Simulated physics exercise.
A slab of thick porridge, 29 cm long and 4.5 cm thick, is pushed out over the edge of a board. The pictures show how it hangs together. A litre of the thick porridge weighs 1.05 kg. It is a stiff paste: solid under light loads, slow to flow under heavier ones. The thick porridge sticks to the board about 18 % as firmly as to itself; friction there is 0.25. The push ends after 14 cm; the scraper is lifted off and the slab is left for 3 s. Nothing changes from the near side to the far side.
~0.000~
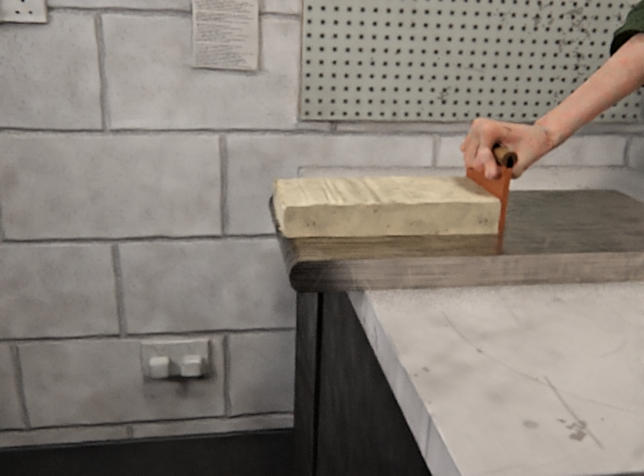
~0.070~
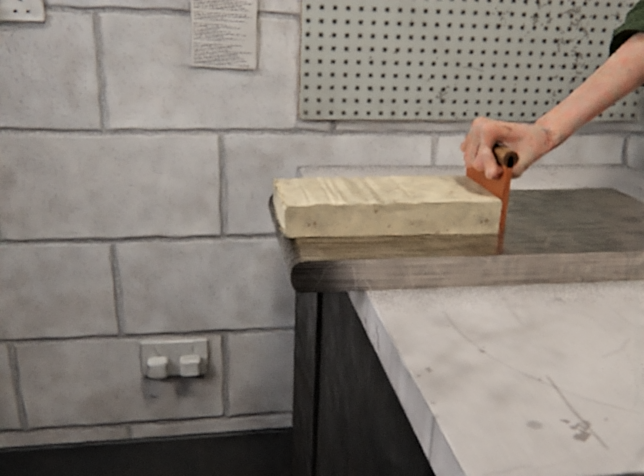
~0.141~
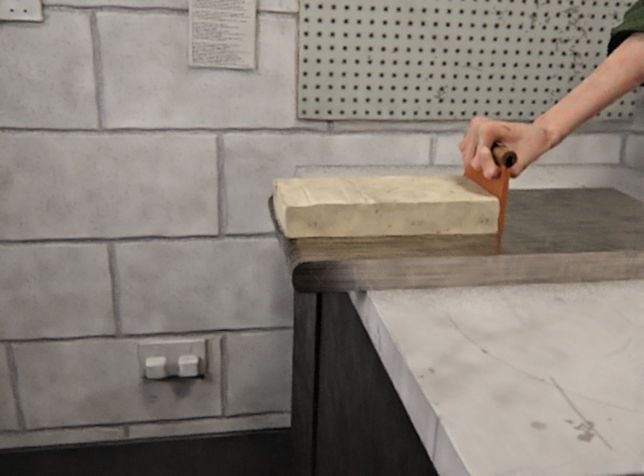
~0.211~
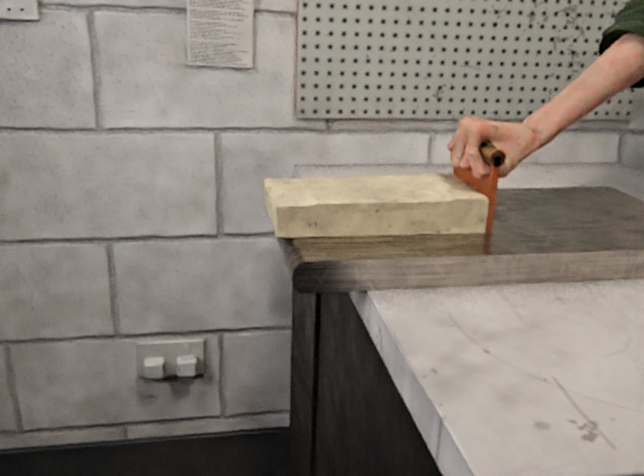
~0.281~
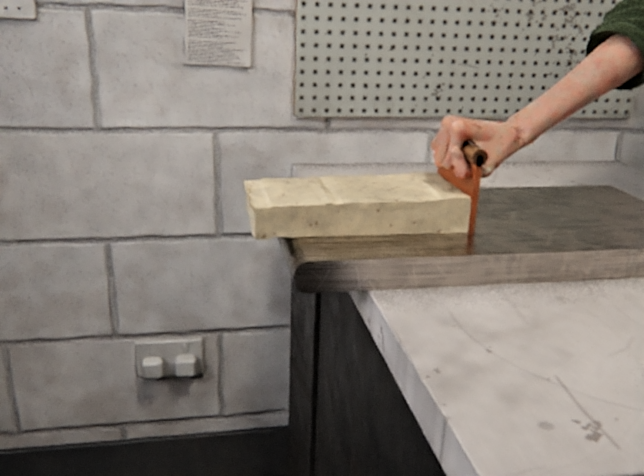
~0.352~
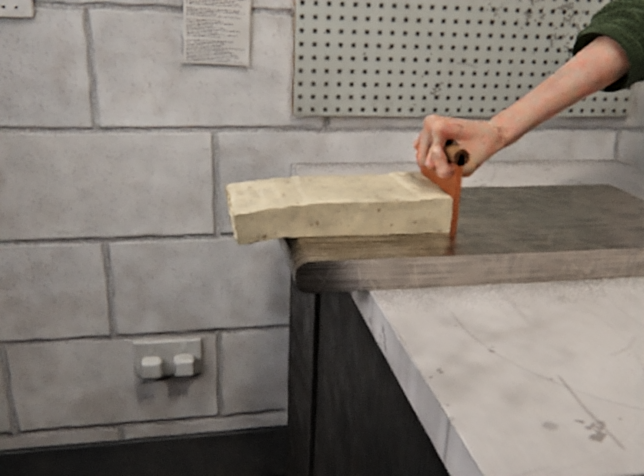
A hand with an orange scraper pushes a pale slab left, partly past the board's edge.
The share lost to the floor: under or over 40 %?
The share lost to the floor is over 40 %.
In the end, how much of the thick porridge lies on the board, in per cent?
About 45 % on the board.
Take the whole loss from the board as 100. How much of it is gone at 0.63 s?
Some 100 per cent.
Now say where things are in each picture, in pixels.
The first picture shows foot of the scraper at (498, 234), not yet moved; front end of the thick porridge at (284, 214).
The second picture shows foot of the scraper at (498, 233), not yet moved; front end of the thick porridge at (284, 214).
The third picture shows foot of the scraper at (497, 233), moved 3 mm; front end of the thick porridge at (285, 215).
The fourth picture shows foot of the scraper at (486, 233), moved 1.9 cm; front end of the thick porridge at (275, 213), 4 % of it past the edge, in one piece.
The fifth picture shows foot of the scraper at (468, 232), moved 4.4 cm; front end of the thick porridge at (253, 212), 14 % of it past the edge, in one piece.
The sixth picture shows foot of the scraper at (450, 233), moved 7.0 cm; front end of the thick porridge at (233, 220), 22 % of it past the edge, in one piece.
By 0.63 s, 47 % lies on the board and 0 % has fallen.
By 0.95 s, 47 % lies on the board and 49 % has fallen.
By 1.28 s, 47 % lies on the board and 49 % has fallen.
By 1.60 s, 47 % lies on the board and 49 % has fallen.
By 3.60 s, at the end, 47 % lies on the board and 49 % has fallen.
